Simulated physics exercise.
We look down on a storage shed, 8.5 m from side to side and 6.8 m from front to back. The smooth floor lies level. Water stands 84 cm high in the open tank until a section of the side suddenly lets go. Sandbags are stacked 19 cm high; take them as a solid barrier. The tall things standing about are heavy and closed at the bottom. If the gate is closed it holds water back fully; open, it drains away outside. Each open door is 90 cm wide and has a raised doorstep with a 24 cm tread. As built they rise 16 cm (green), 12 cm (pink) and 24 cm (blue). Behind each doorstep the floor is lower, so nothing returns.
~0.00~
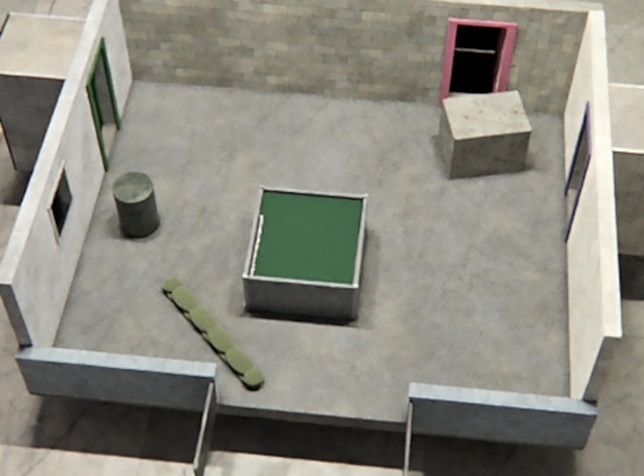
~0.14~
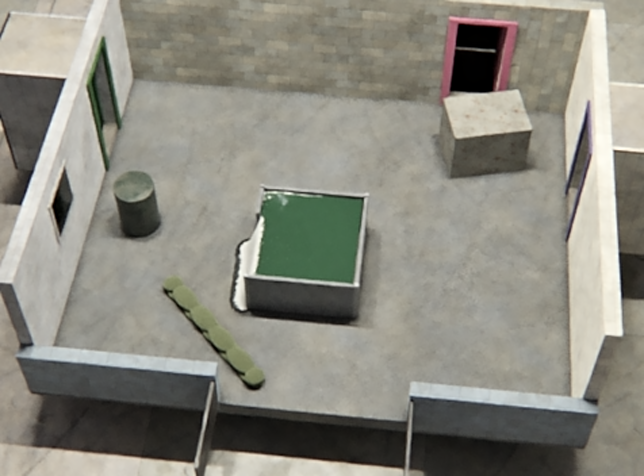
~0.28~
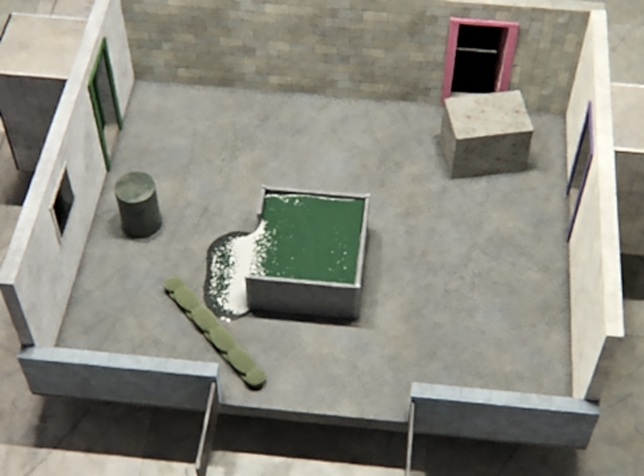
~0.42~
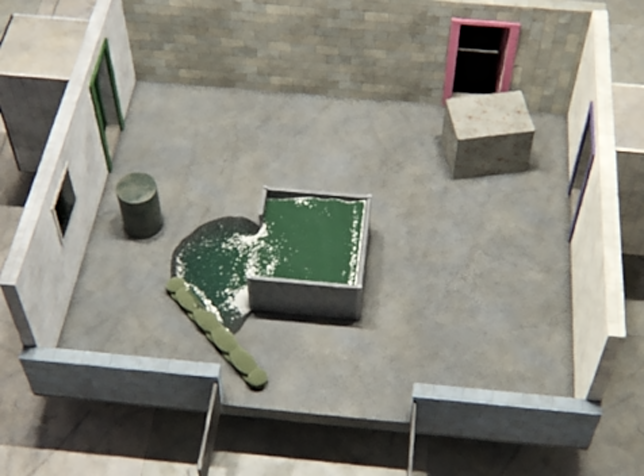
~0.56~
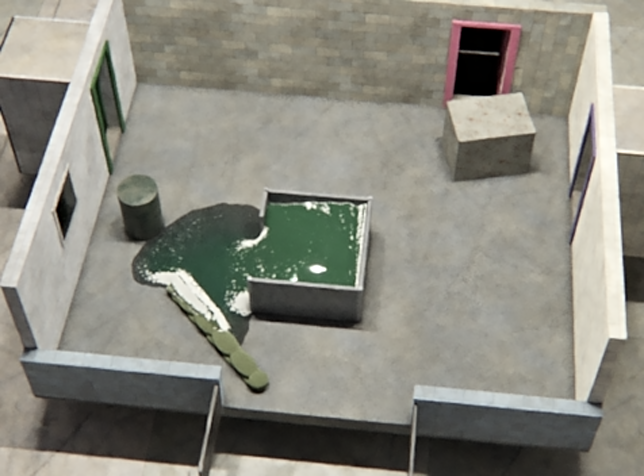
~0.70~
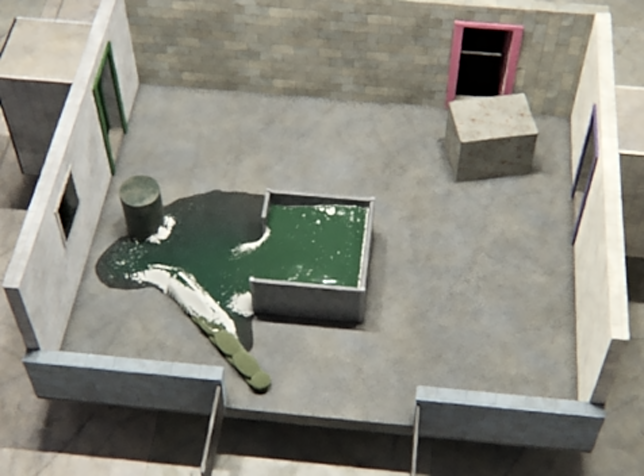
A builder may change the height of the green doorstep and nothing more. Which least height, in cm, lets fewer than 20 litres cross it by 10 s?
Some 7.5 cm above the ground.
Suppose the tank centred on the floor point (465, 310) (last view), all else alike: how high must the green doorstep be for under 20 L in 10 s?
Some 9.0 cm.
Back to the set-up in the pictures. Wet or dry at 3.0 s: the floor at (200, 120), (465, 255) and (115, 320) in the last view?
In that order: Flooded, dry, under water.
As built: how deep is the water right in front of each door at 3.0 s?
In cm: Green 4, pink 0, blue 0.
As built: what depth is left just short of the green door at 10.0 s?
About 8.5 cm.
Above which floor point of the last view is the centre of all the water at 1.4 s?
Near (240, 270).
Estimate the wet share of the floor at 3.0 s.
Some 40 per cent of it.
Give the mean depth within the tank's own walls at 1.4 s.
Some 44 cm.
After 1.4 s water covers 20 % of the floor, deepest (50 cm) near (91, 246); it has not reached the green door.
After 3.0 s water covers 40 % of the floor, deepest (36 cm) near (52, 377); 4 cm at the green door, 0 litres in over its 16 cm doorstep.
After 10.0 s water covers 85 % of the floor, deepest (10 cm) near (561, 121); 9 cm at the green door, 0 litres in over its 16 cm doorstep.
At the green door as built, the water arrived by 1.5 s and peaked near 12 cm at 6.6 s.
With a doorstep of 6.5 cm, 31 litres would have come in within the 10 s; with 9 cm, 10 litres. So under 20 litres takes about 7.5 cm.
